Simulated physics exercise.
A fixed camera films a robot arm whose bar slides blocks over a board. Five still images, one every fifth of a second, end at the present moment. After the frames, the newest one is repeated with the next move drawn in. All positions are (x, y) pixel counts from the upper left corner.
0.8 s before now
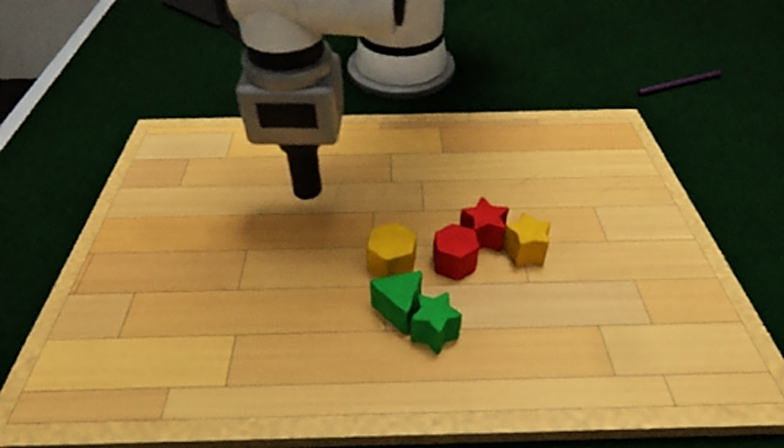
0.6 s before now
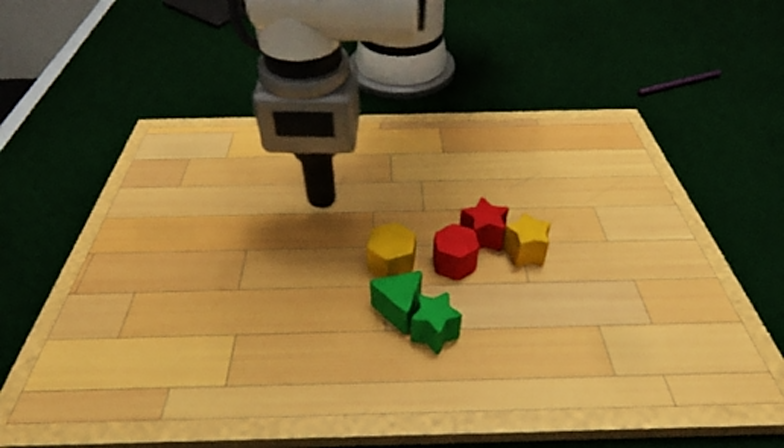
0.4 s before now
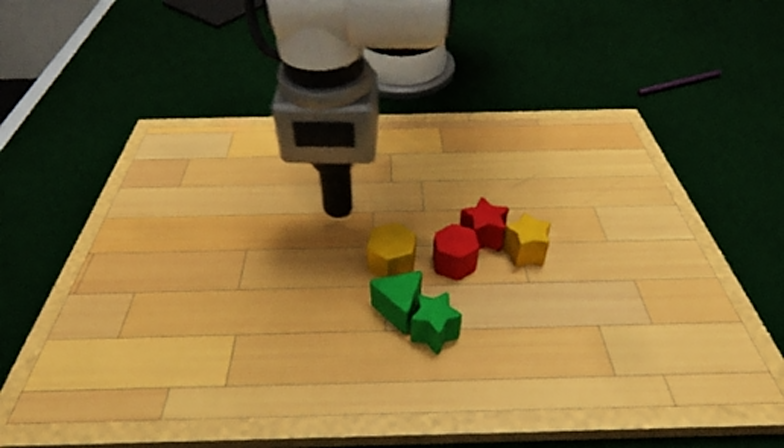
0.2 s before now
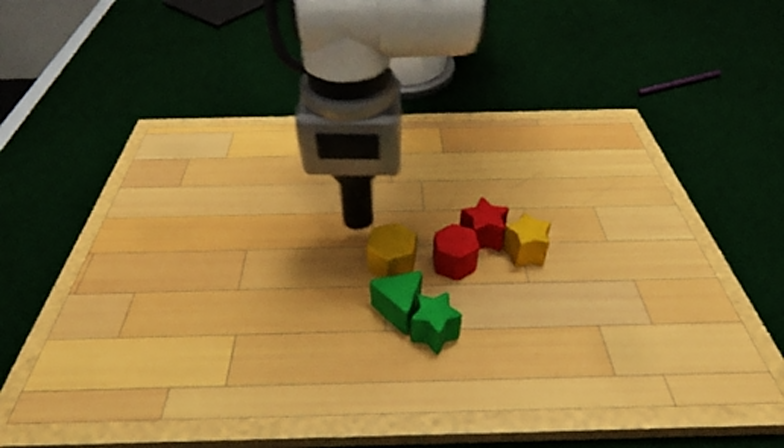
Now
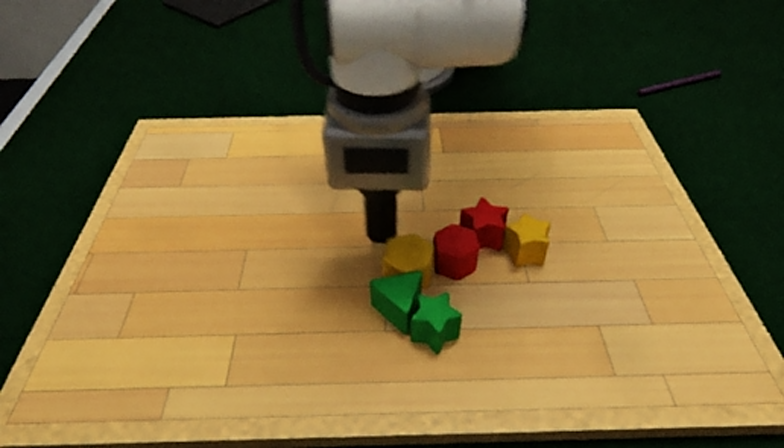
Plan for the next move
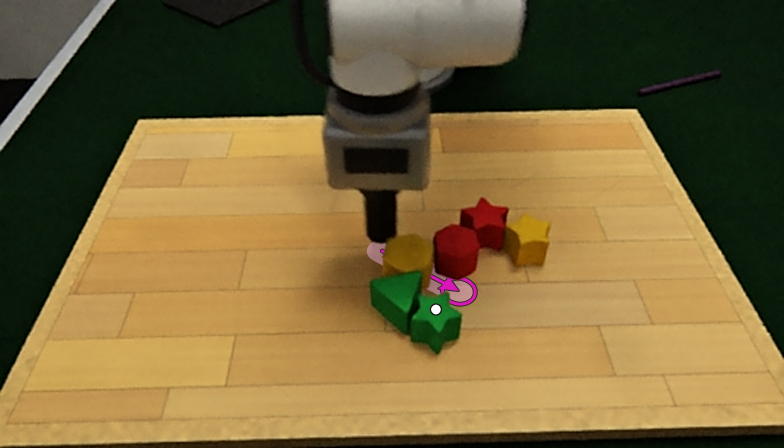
Robot arm moving right and toward the viewer over a wooden board, nudging a yellow block slightly toward a red one.
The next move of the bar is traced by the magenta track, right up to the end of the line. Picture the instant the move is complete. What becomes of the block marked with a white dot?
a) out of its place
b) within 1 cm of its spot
My answer is option a.
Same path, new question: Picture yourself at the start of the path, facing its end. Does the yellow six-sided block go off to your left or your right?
The shift goes right.
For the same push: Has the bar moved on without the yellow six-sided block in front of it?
I'd say no.
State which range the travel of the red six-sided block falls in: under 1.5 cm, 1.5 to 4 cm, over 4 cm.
That one ends up 1.5 to 4 cm from where it is now.
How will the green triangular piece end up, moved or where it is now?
The green triangular piece is moved.
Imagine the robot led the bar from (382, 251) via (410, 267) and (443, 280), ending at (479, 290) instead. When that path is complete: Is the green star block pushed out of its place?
Yes
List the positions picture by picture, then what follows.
The first picture shows bar tip at (308, 192); block tops, green triangular piece at (399, 287); yellow six-sided block at (392, 240); green star block at (436, 310); red six-sided block at (457, 239).
The second picture shows bar at (322, 200); blocks unchanged.
The third picture shows bar at (339, 209); blocks unchanged.
The fourth picture shows bar at (359, 221); blocks unchanged.
The fifth picture shows bar at (382, 234); green triangular piece at (399, 287); yellow six-sided block at (409, 251); green star block at (436, 310); red six-sided block at (457, 239).
Path on the board, from (382, 251) directly to (459, 291); the dot is on the green star block.
The first path, step by step. Halfway along, bar at (420, 253); green triangular piece at (403, 298), turned 50° clockwise; yellow six-sided block at (442, 277), turned 15° clockwise; green star block at (443, 319), turned 20° anticlockwise; red six-sided block at (464, 243), turned 30° anticlockwise.
At the end, bar at (461, 274); green triangular piece at (403, 299), turned 50° clockwise; yellow six-sided block at (477, 303), turned 35° clockwise; green star block at (449, 336), turned 25° clockwise; red six-sided block at (486, 245), turned 60° anticlockwise.
